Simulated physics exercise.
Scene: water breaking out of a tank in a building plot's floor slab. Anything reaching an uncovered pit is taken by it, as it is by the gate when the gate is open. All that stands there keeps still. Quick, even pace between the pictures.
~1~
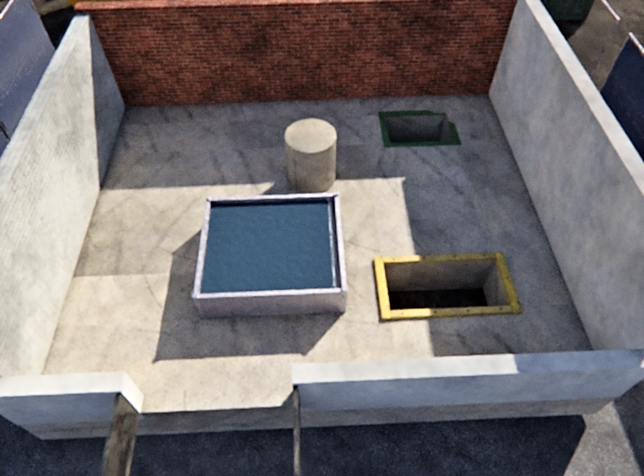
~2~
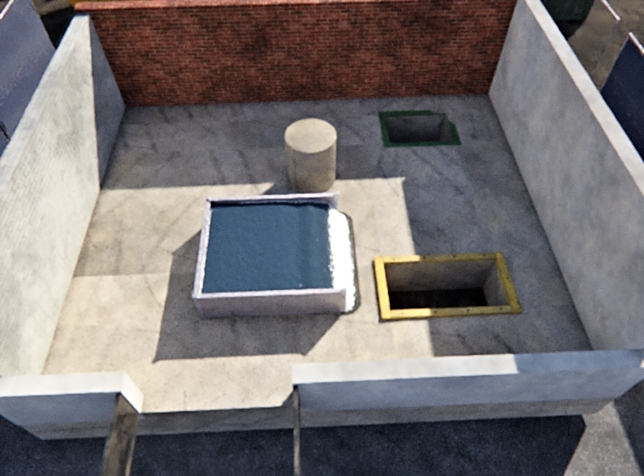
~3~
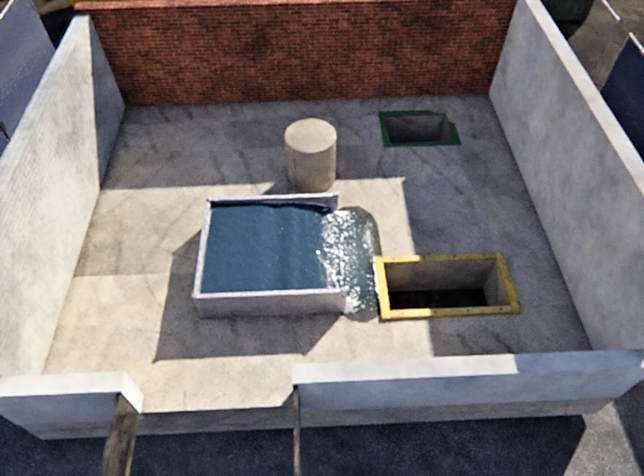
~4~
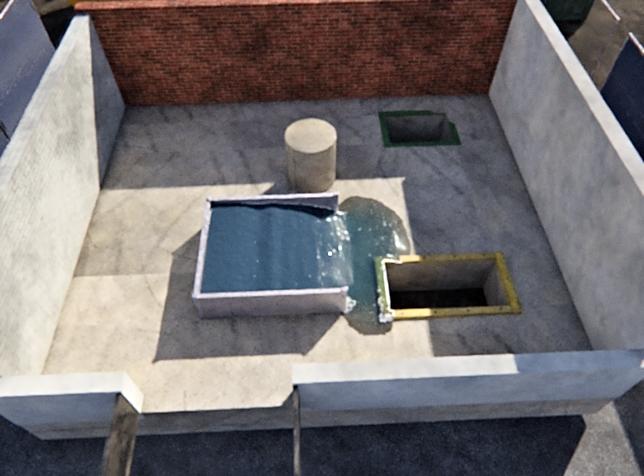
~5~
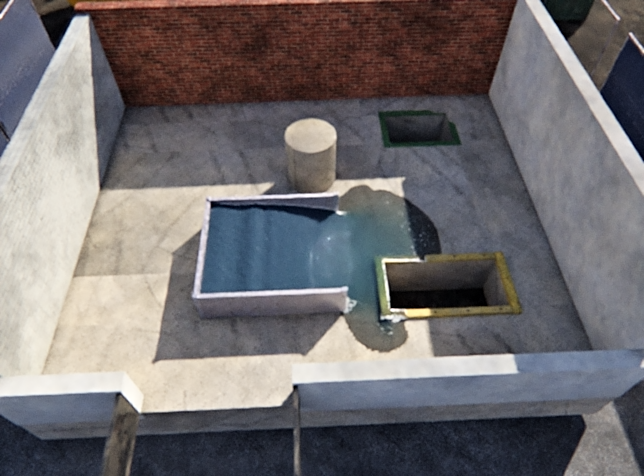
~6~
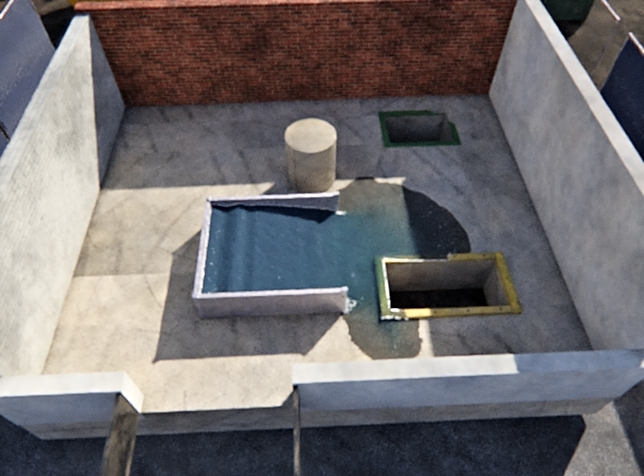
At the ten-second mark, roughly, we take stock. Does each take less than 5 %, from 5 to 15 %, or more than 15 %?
The gate is going to swallow a share short of five per cent; the green pit is going to swallow a share past fifteen per cent; the yellow pit is going to swallow a share past fifteen per cent.
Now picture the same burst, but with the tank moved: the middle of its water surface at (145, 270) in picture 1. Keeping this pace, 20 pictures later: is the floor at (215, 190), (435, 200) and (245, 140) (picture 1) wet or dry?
Checking the three spots, I get high and dry, swamped, high and dry.
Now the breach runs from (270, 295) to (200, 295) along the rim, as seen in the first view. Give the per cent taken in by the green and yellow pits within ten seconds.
Per cent: Green 0, yellow 0.
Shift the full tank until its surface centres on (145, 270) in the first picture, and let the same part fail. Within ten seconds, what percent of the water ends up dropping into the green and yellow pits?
Shares - green: 15 in a hundred, yellow: 15 in a hundred.
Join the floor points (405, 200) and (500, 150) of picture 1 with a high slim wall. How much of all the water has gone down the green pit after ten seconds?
The green pit takes 8 parts in a hundred.
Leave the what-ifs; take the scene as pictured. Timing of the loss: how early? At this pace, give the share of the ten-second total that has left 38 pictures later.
About 75 per cent.
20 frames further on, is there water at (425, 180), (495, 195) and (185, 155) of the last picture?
The readings in sequence are watered, watered, waterless.
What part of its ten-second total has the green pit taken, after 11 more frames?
Around 0 percent.
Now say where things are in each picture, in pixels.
The water tank at (272, 245) is whole and still, in the first frame.
The front is at (342, 216), out from the gap at (338, 255), in the second frame.
The front is at (355, 210), out from the gap at (338, 256), in the third frame.
The front is at (379, 206), out from the gap at (338, 256), in the fourth frame.
Water pours out at (338, 256) and has run to (420, 215), in the fifth frame.
Water pours out at (338, 256) and has run to (460, 233), in the sixth frame.
A moment on, water covers 20 % of the floor; the gate 0 %, the green pit 0 %, the yellow pit 10 %.
Next, water covers 25 % of the floor; the gate 0 %, the green pit 0 %, the yellow pit 18 %.
Then, water covers 35 % of the floor; the gate 0 %, the green pit 2 %, the yellow pit 24 %.
Later, water covers 45 % of the floor; the gate 0 %, the green pit 10 %, the yellow pit 26 %.
In the end, water covers 55 % of the floor; the gate 2 %, the green pit 19 %, the yellow pit 27 %.
